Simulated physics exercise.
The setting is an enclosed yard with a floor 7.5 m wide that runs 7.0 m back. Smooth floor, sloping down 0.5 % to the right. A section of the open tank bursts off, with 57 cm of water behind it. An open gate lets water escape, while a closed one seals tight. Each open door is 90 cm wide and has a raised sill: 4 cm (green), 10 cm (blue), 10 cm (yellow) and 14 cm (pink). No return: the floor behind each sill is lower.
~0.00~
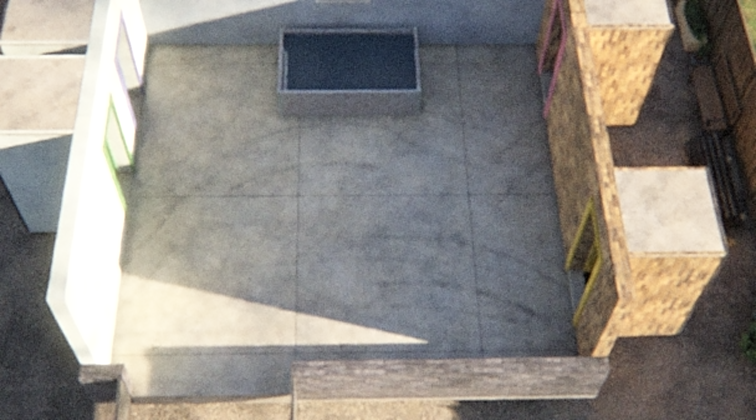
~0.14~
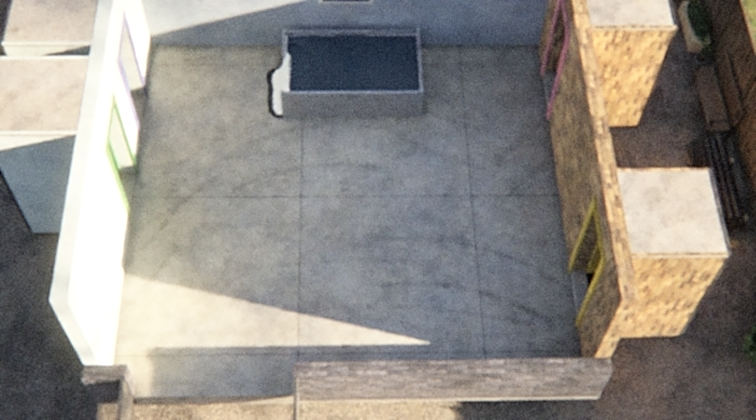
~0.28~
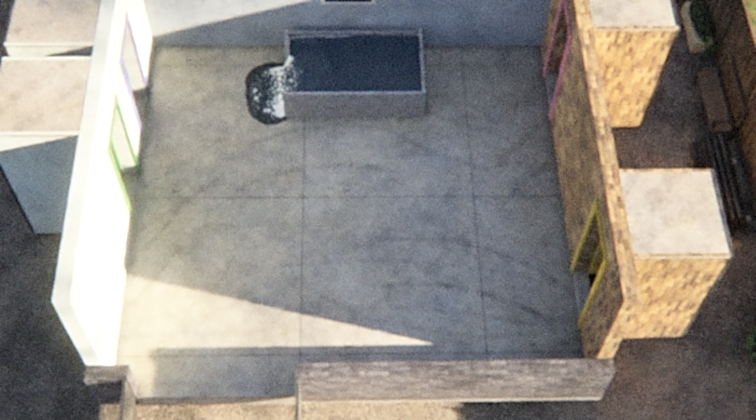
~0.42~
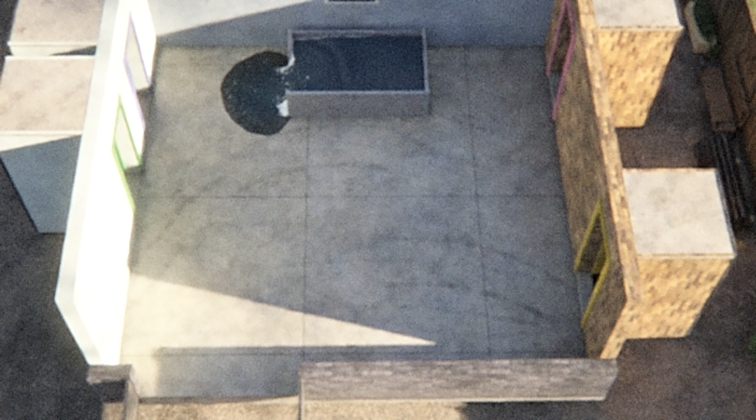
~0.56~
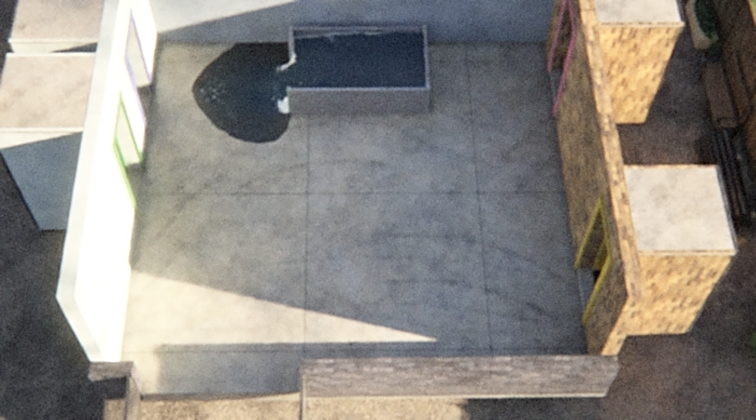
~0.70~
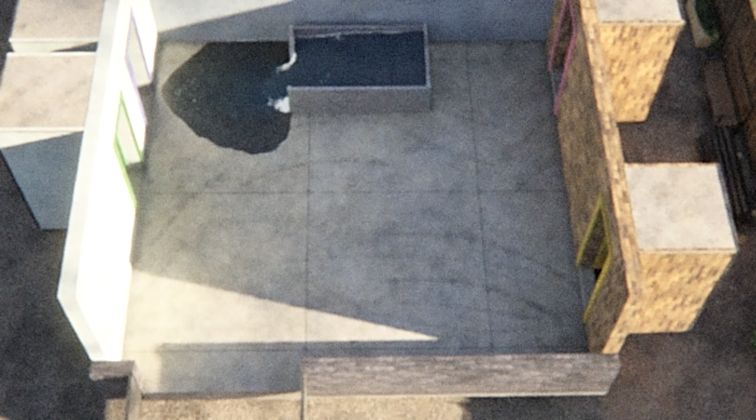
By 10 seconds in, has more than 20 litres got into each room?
Room by room: Behind the green door, yes; behind the blue door, yes; behind the yellow door, no; behind the pink door, no.
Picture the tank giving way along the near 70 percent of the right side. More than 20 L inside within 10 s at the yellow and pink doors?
Against that limit: Yellow not over, pink above.
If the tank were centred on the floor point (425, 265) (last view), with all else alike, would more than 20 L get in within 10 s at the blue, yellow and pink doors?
For the blue door, the amount is acceptable; for the yellow door, the amount is acceptable; for the pink door, the amount is acceptable.
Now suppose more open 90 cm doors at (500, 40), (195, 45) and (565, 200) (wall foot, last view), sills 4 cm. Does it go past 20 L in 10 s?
In that order: Not over, above, under.
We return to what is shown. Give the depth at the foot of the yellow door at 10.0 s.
I'd put it at around 0.0 cm deep.
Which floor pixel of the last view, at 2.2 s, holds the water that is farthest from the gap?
Roughly at pixel (134, 249).
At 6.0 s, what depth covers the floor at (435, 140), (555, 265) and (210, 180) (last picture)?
Roughly 0, 0, 6 cm.
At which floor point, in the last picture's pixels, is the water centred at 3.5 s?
At roughly (271, 105).
After 1.4 s water covers 15 % of the floor and is deepest (31 cm) near (289, 89); green door not reached, blue door 19 cm at the sill, 18 L in, yellow door not reached, pink door not reached.
After 2.2 s water covers 20 % of the floor and is deepest (28 cm) near (157, 60); green door 11 cm at the sill, 5 L in, blue door 24 cm at the sill, 66 L in, yellow door not reached, pink door not reached.
After 3.5 s water covers 25 % of the floor and is deepest (21 cm) near (149, 128); green door 9 cm at the sill, 29 L in, blue door 20 cm at the sill, 142 L in, yellow door not reached, pink door not reached.
After 6.0 s water covers 45 % of the floor and is deepest (12 cm) near (162, 97); green door 7 cm at the sill, 49 L in, blue door 12 cm at the sill, 173 L in, yellow door not reached, pink door not reached.
After 10.0 s water covers 55 % of the floor and is deepest (8 cm) near (289, 89); green door 4 cm at the sill, 58 L in, blue door 6 cm at the sill, 176 L in, yellow door not reached, pink door 2 cm at the sill, 0 L in.
